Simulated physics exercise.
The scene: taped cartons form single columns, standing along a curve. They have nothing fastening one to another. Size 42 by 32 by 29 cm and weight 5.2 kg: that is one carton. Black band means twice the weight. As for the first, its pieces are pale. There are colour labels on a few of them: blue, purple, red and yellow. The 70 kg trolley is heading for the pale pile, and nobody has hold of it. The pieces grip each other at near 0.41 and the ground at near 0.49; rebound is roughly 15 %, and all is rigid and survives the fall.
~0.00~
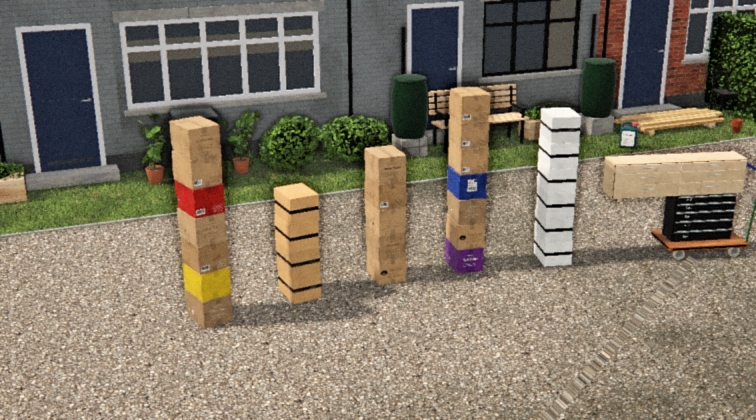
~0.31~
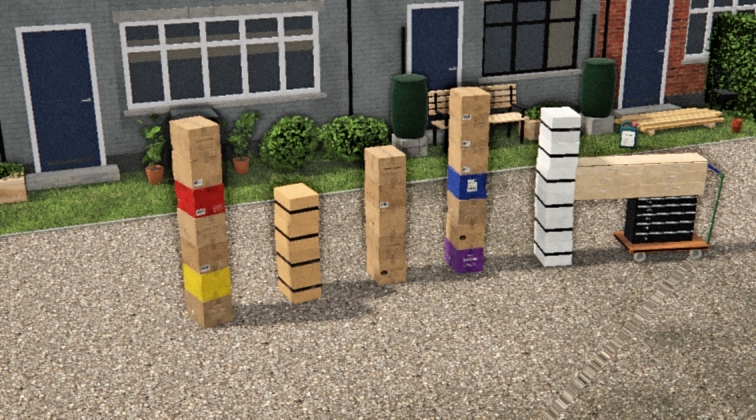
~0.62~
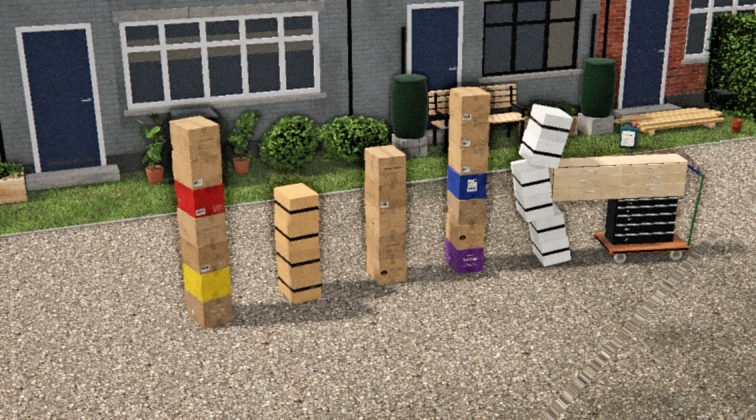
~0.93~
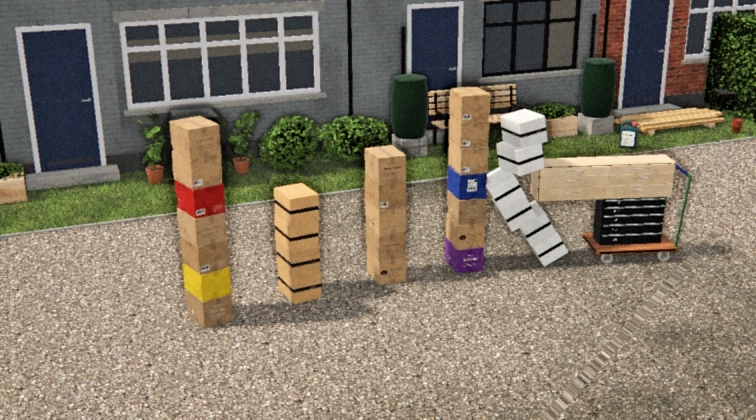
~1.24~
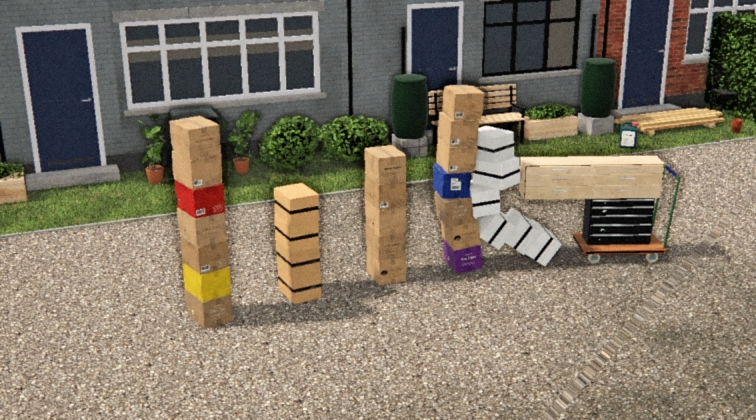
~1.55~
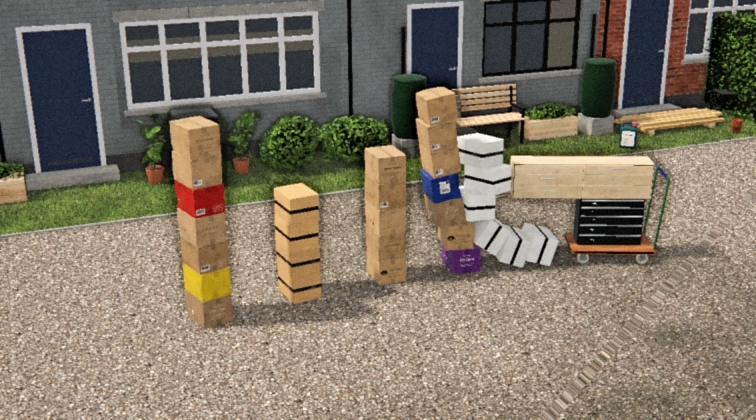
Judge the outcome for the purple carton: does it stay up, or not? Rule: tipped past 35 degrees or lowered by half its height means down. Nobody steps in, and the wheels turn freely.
For the purple carton, the answer is it does.
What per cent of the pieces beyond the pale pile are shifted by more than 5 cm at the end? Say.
Share: 85 in a hundred.
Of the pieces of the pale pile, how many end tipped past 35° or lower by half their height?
Count: 6 pale pieces.
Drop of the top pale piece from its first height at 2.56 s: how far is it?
30 cm.
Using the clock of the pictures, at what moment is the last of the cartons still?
6.0 s, roughly.
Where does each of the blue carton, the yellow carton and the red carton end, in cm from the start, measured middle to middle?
The blue one ends 90 cm from its start, the yellow one 60 cm and the red one 200 cm.
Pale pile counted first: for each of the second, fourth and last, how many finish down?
Tally - second: 5; fourth: 4; last: 6.
After 2.56 s, 6 of the pale pile down; 5 of the 23 other cartons down; purple carton shifted 41 mm; blue carton leaning 73°, 58 cm lower.
After 4.52 s, 6 of the pale pile down; 13 of the 23 other cartons down; purple carton shifted 42 mm; blue carton leaning 65°, 61 cm lower.
At rest (6.1 s), 6 of the pale pile down; 19 of the 23 other cartons down; purple carton shifted 42 mm; yellow carton on its side; red carton on its side. As the last picture would show them, middles, purple carton near (461, 254), yellow carton near (162, 317).
